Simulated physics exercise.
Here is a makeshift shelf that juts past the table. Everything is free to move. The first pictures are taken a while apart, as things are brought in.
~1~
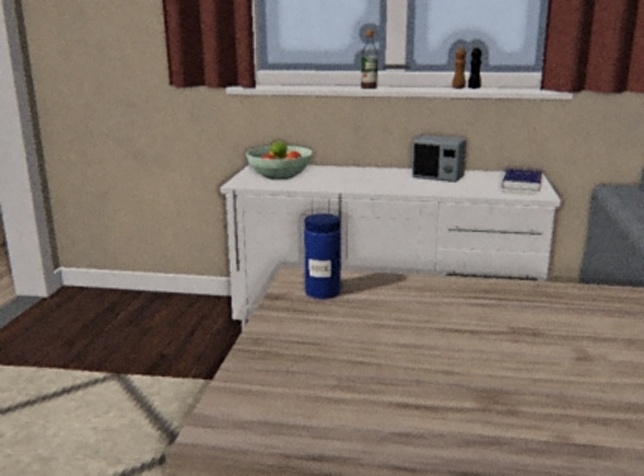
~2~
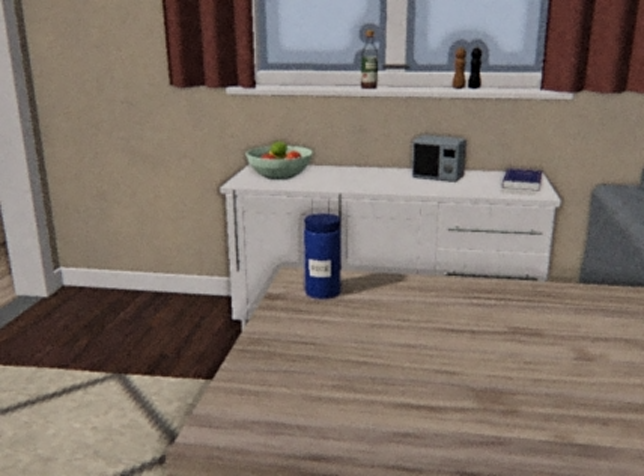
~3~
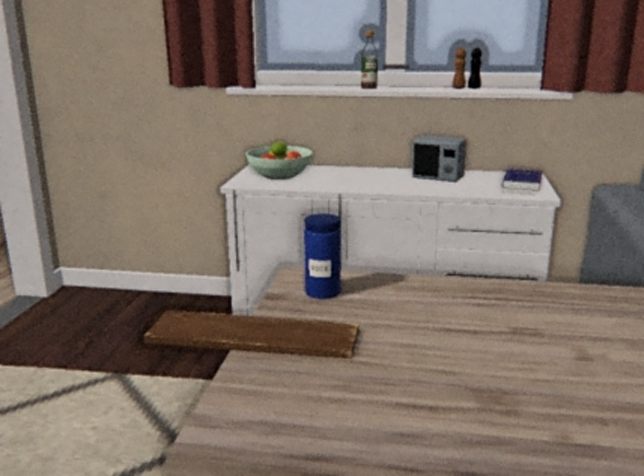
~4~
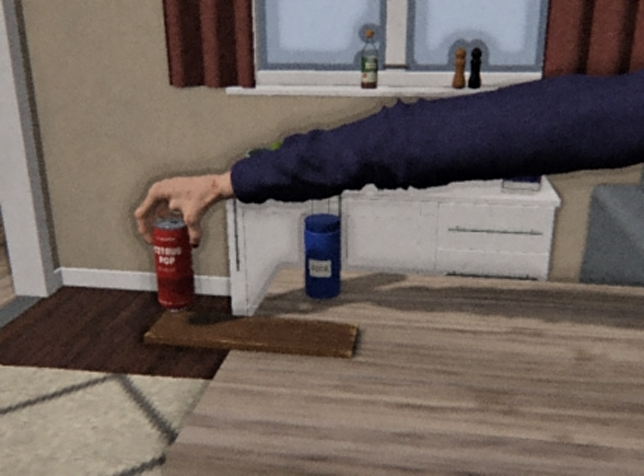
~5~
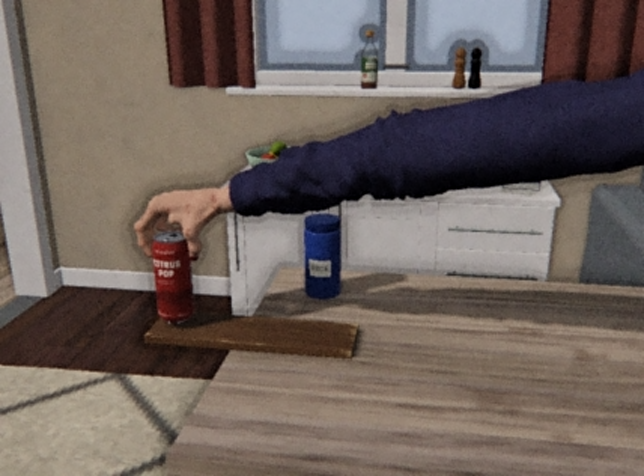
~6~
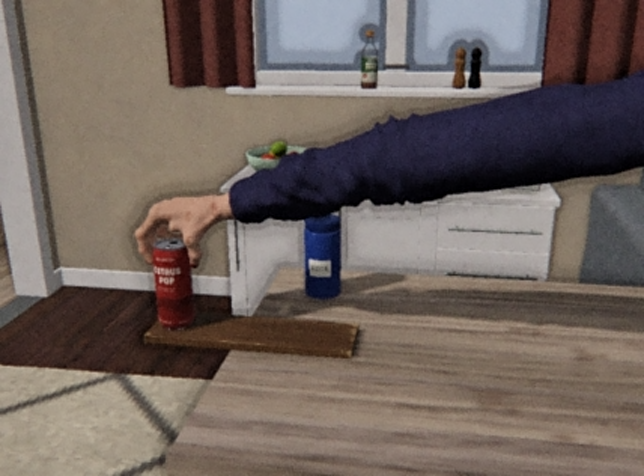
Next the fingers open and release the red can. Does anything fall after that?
The plank tips off the edge.
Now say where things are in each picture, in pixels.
In the first picture, the last thing is not in view yet.
In the second picture, the last thing is not in view yet.
In the third picture, the last thing is not in view yet; brown plank (253, 333).
The fourth picture shows on its way; red can (174, 265); brown plank (253, 333).
The fifth picture shows on its way; red can (174, 277); brown plank (253, 333).
The sixth picture shows set down, still held; red can (174, 285); brown plank (253, 333).
Then, 0.40 s past the last view, red can now down on the floor or falling; brown plank on its side.
Then, 0.50 s past the last view, brown plank now down on the floor or falling.
Then, 0.70 s past the last view, things are still on the move.
Finally, down on the floor or falling, brown plank and red can; blue jar still in place. The plank goes over.
